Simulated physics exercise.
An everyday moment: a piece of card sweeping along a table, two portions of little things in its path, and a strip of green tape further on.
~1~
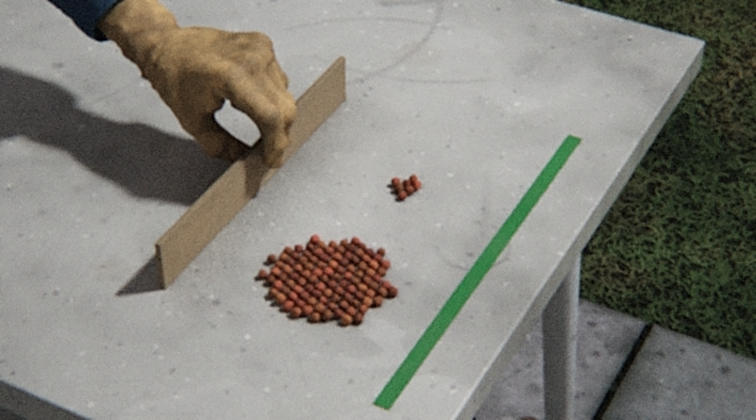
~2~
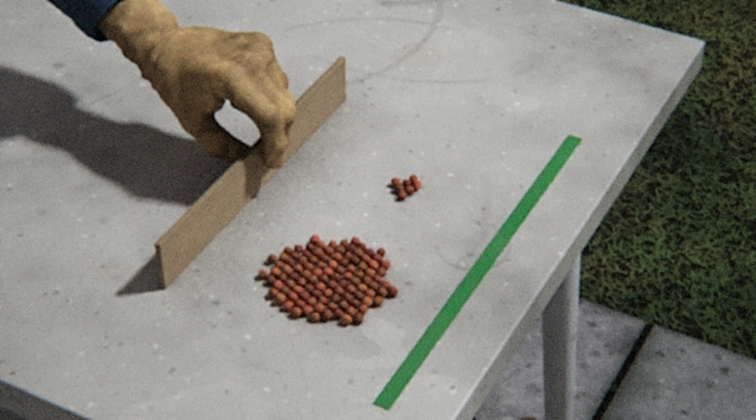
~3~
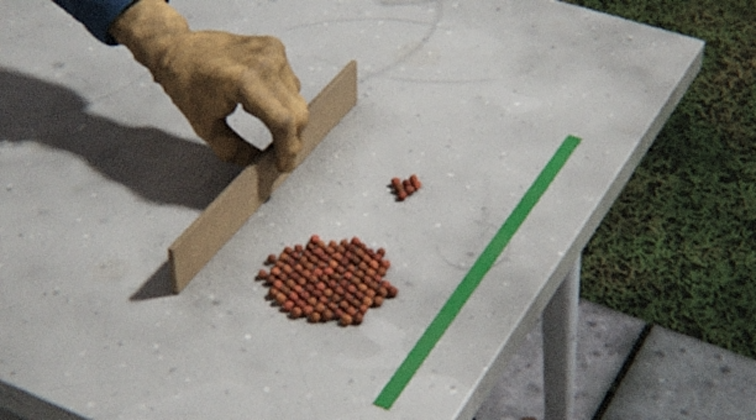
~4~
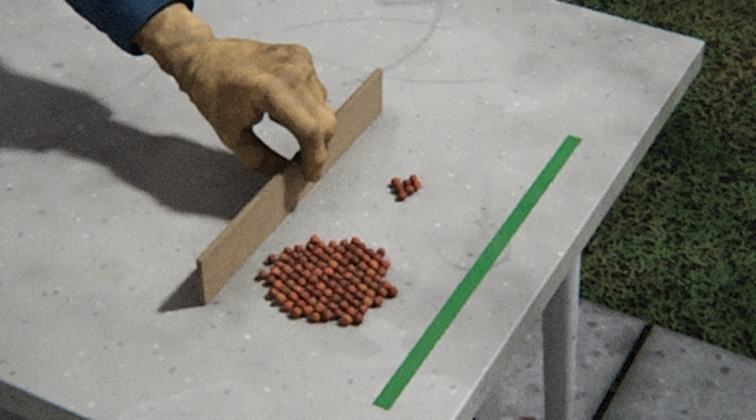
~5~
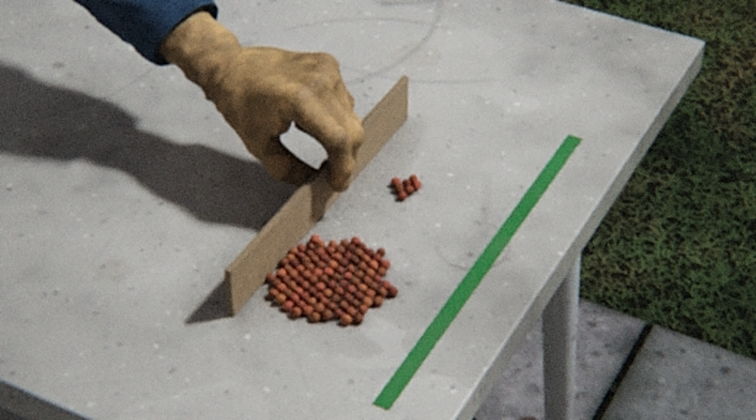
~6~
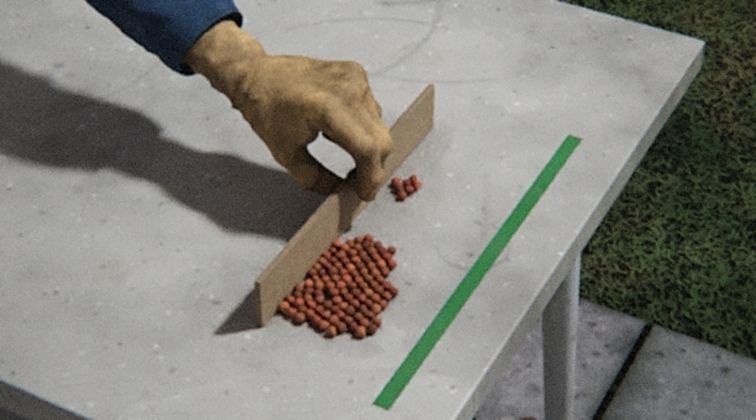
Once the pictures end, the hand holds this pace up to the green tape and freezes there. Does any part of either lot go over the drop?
At the end, the near lot loses some bits, the far lot loses nothing.
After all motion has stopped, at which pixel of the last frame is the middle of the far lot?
Near (527, 226), roughly.
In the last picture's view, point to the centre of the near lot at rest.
The middle comes to rest roughly at (471, 335).
Then, 0.46 s on from there, piece of card still moving, near (425, 200); near lot all on the table, its front near (453, 317); far lot all on the table, its front near (464, 208).
Then, 0.95 s on from there, piece of card stopped at the green tape; near lot a little over the edge; far lot all on the table, its front near (533, 231).
In the end, piece of card stopped at the green tape; near lot a little over the edge; far lot all on the table, its front near (533, 231).
